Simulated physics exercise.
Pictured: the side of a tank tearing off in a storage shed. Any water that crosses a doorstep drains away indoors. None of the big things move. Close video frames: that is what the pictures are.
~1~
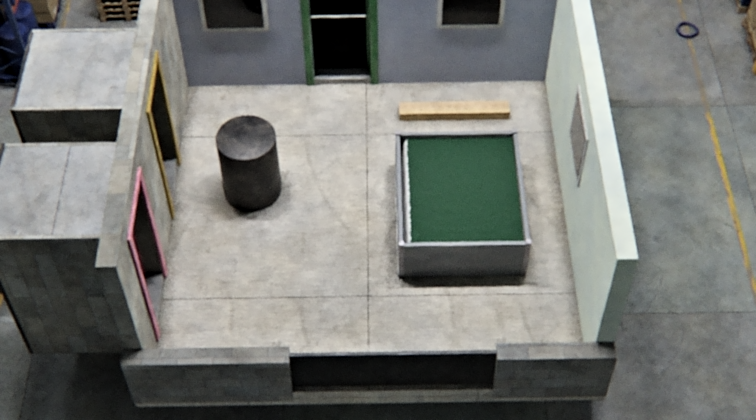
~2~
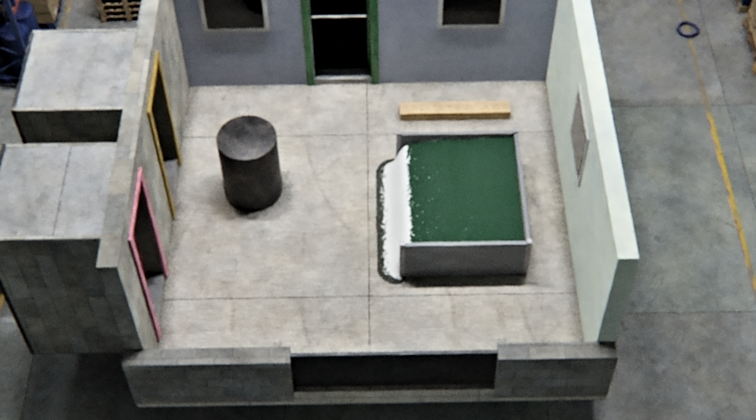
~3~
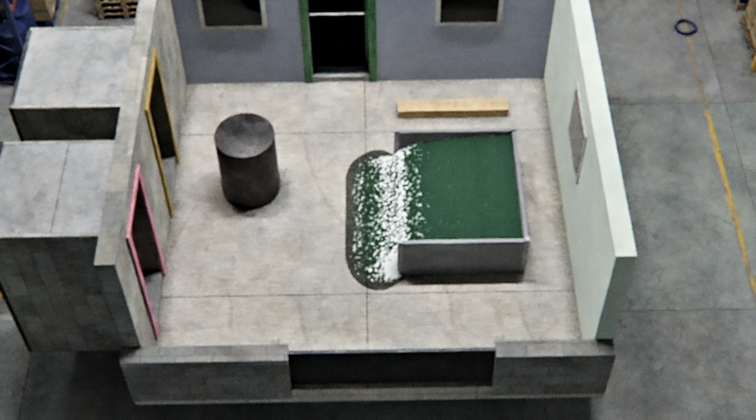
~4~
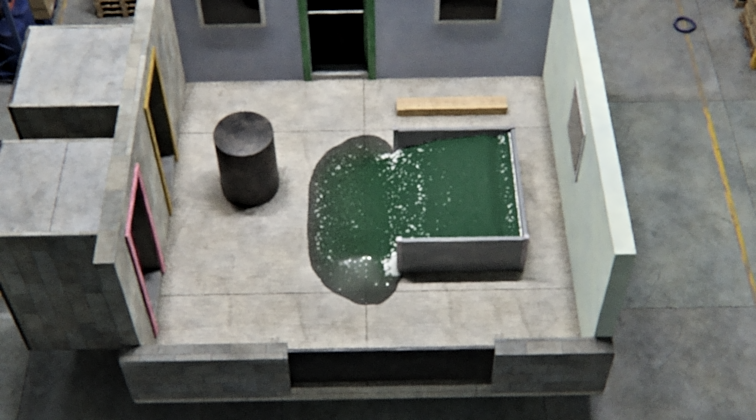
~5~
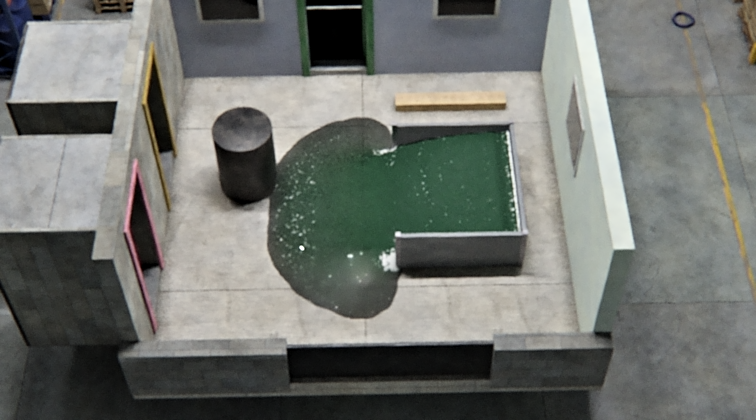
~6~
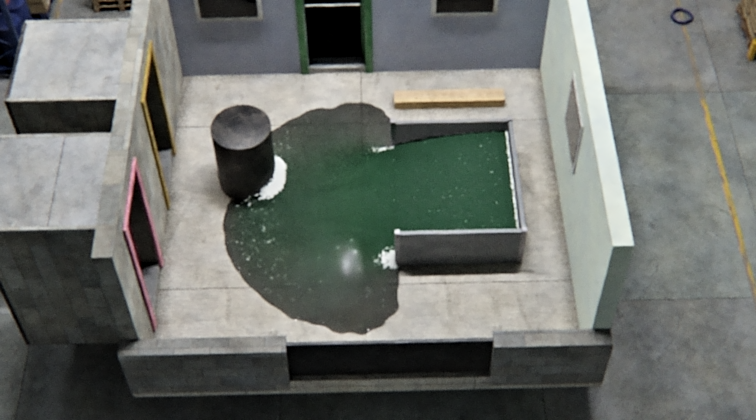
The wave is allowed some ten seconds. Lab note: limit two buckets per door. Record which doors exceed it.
Record: Pink door over limit; yellow door under limit; green door under limit.
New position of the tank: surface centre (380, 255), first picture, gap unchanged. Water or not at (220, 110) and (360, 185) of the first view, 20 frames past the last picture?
Soaked, spared.
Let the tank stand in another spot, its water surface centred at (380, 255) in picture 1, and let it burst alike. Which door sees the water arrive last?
The green door is the last one.
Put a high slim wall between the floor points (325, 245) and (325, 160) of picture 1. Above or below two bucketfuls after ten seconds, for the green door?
My take: The green door tops the limit.
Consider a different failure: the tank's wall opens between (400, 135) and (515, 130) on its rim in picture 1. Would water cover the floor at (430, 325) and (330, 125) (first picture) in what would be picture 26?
The first spot is spared, the second swamped.
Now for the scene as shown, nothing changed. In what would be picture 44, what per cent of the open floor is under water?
Estimate: Some 90 in a hundred.
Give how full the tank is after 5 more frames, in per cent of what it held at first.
Near 42 in a hundred.
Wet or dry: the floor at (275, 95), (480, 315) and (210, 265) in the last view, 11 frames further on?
First spot submerged, second spot spared, third spot submerged.
A moment on, water covers 50 % of the floor; the pink door wet at the sill, nothing in, the yellow door wet at the sill, nothing in, the green door not reached.
Next, water covers 55 % of the floor; the pink door over two buckets in, the yellow door wet at the sill, nothing in, the green door wet at the sill, nothing in.
Then, water covers 60 % of the floor; the pink door over two buckets in, the yellow door wet at the sill, nothing in, the green door wet at the sill, nothing in.
Later, water covers 90 % of the floor; the pink door over two buckets in, the yellow door wet at the sill, nothing in, the green door wet at the sill, nothing in.
In the end, water covers 95 % of the floor; the pink door over two buckets in, the yellow door wet at the sill, nothing in, the green door wet at the sill, nothing in.
